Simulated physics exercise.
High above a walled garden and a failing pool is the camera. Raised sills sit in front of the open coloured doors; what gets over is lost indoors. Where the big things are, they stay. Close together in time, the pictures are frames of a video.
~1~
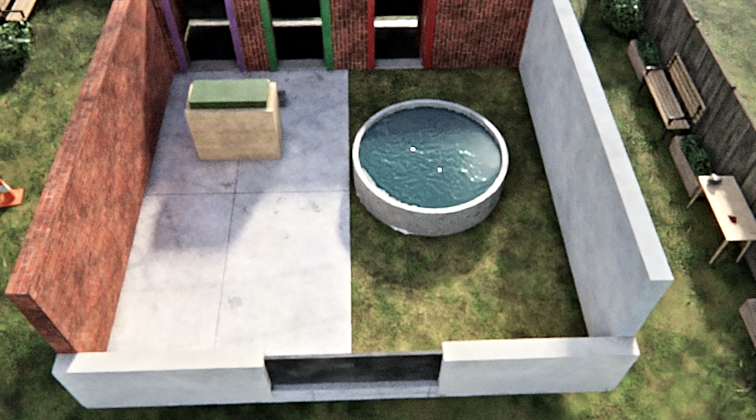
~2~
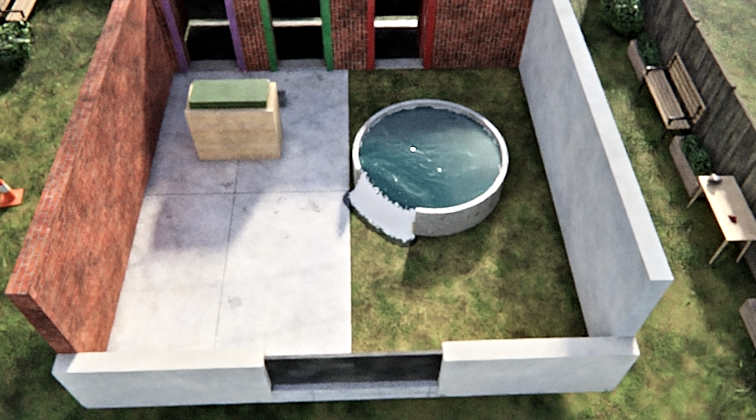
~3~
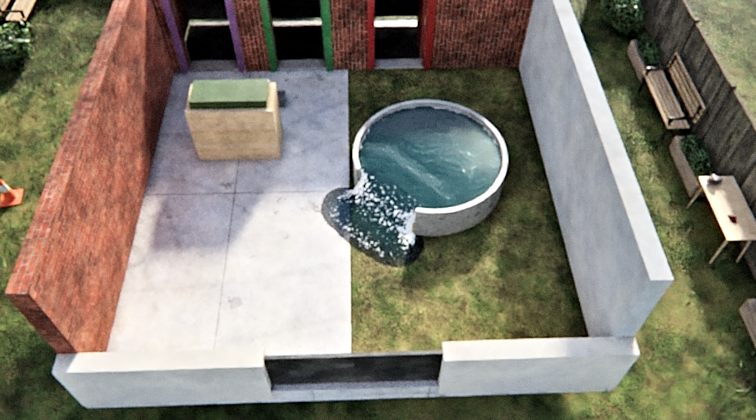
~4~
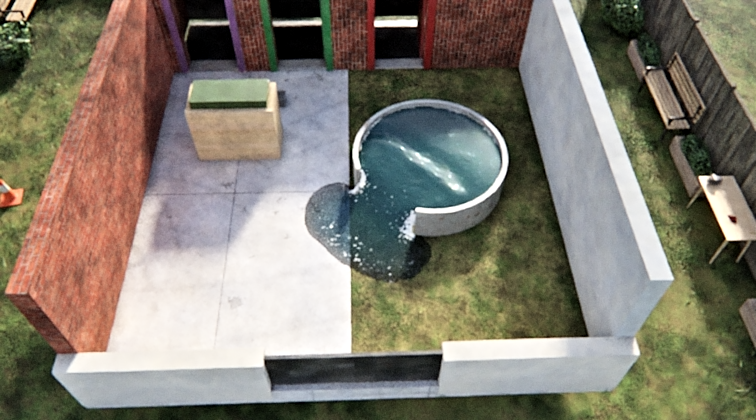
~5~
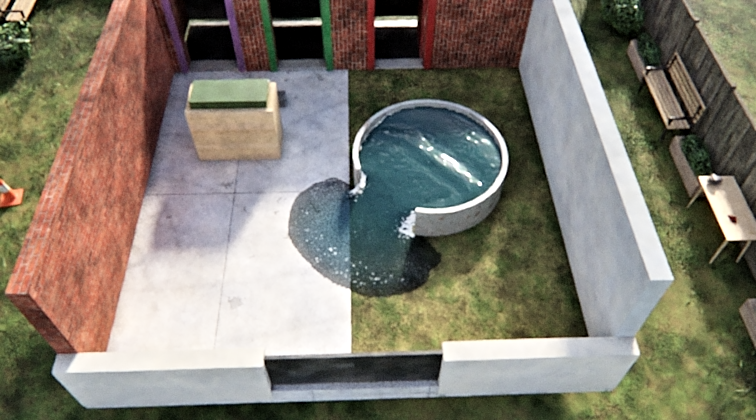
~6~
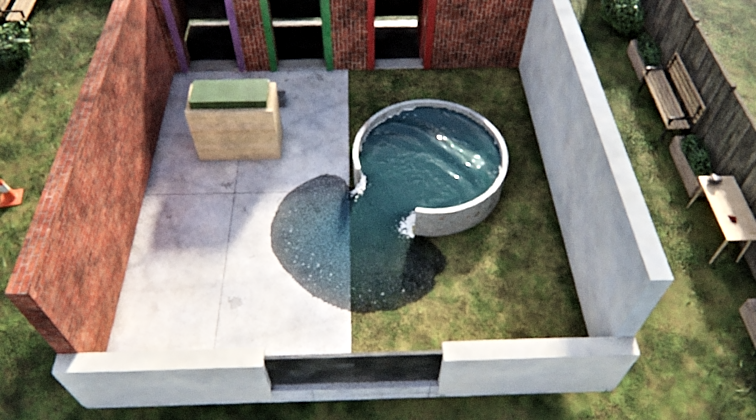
A round pool breaks open at its lower left, and water spreads across concrete and grass.
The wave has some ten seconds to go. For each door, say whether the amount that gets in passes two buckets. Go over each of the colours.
As I see it, I predict the green door will remain at two buckets or below; I predict the purple door will remain at two buckets or below; I predict the red door will remain at two buckets or below.
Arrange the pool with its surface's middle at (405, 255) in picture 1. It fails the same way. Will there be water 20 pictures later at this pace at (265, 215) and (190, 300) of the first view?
I'd say still dry for the first and swamped for the second.
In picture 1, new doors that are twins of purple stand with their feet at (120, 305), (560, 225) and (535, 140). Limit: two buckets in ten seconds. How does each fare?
Reading them off: Comes out higher, comes out lower, comes out lower.
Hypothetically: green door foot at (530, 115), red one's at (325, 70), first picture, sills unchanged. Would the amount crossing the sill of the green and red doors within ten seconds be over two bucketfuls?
Note: Green lets in too little; red lets in too little.
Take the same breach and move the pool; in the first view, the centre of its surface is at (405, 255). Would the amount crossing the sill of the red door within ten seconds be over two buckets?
Checking each in turn, the red door comes in short.
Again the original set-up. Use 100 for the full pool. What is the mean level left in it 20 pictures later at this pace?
Estimate: Around 42 per cent.
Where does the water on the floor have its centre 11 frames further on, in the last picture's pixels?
(369, 224).
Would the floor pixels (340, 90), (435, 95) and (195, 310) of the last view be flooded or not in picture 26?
First spot not wet, second not wet, third soaked.
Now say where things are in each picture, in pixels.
Still water in the round pool at (430, 156), in the first frame.
The front is at (410, 241), out from the gap at (381, 210), in the second frame.
Water pours out at (381, 211) and has run to (407, 258), in the third frame.
Water pours out at (381, 212) and has run to (409, 273), in the fourth frame.
Water pours out at (381, 211) and has run to (296, 237), in the fifth frame.
The front is at (278, 248), out from the gap at (381, 211), in the sixth frame.
A moment on, water covers 25 % of the floor; the green door not reached, the purple door not reached, the red door not reached.
Next, water covers 40 % of the floor; the green door not reached, the purple door not reached, the red door not reached.
Then, water covers 50 % of the floor; the green door not reached, the purple door not reached, the red door not reached.
Later, water covers 60 % of the floor; the green door not reached, the purple door not reached, the red door not reached.
In the end, water covers 85 % of the floor; the green door wet at the sill, nothing in, the purple door under two buckets in, the red door not reached.
